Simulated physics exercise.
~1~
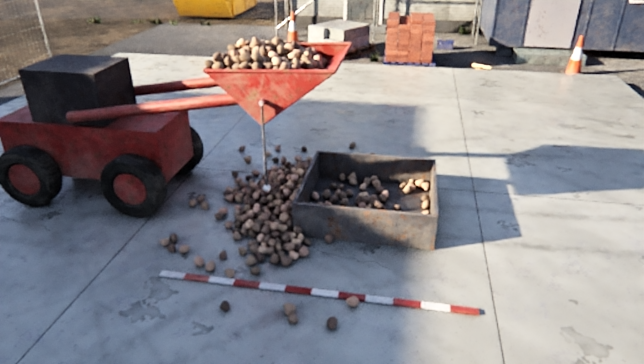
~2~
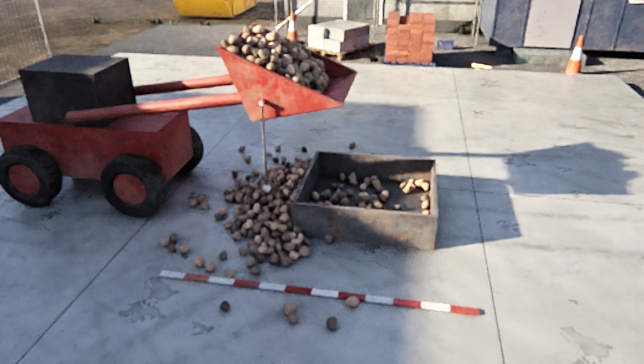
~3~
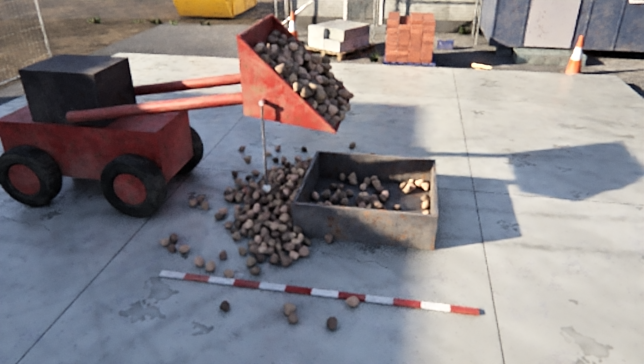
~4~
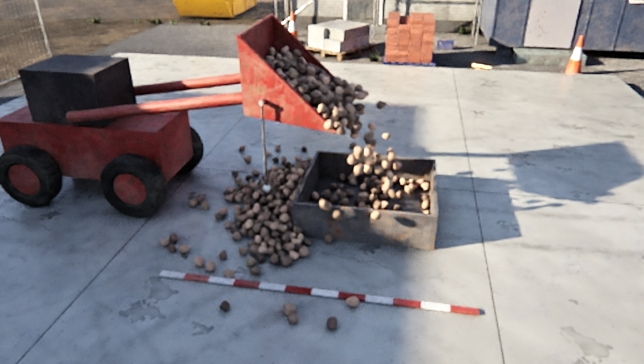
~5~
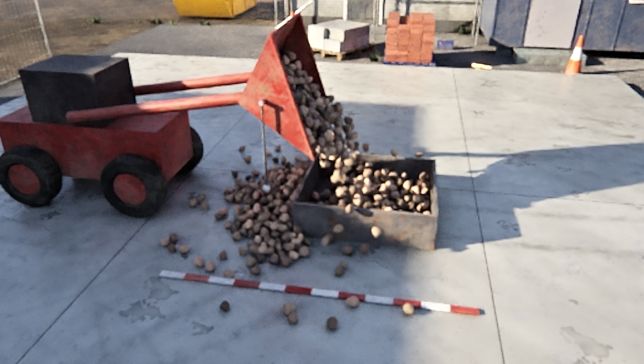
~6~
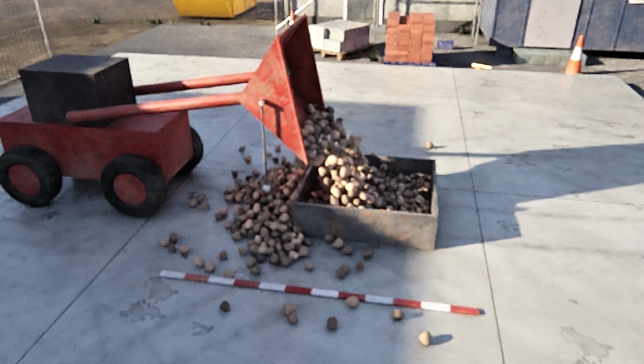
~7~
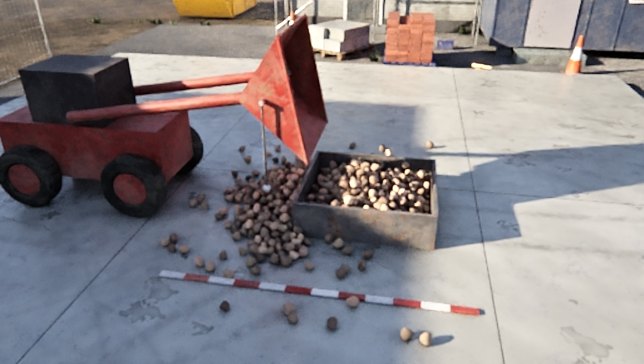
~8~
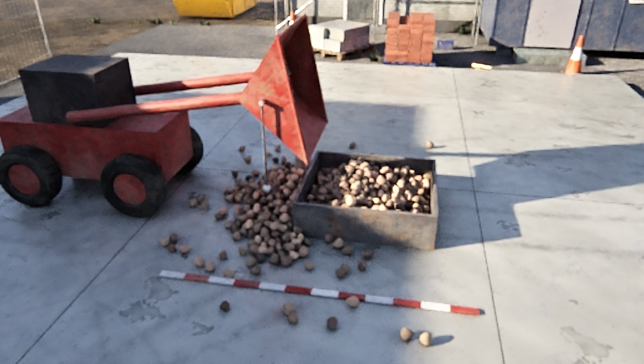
A red loader's bucket full of rounded stones tipped forward to the right, pouring its load into the dark bin until the bucket was empty. A few stones ended up outside on the concrete, while the bin sat heaped beside the earlier pile.
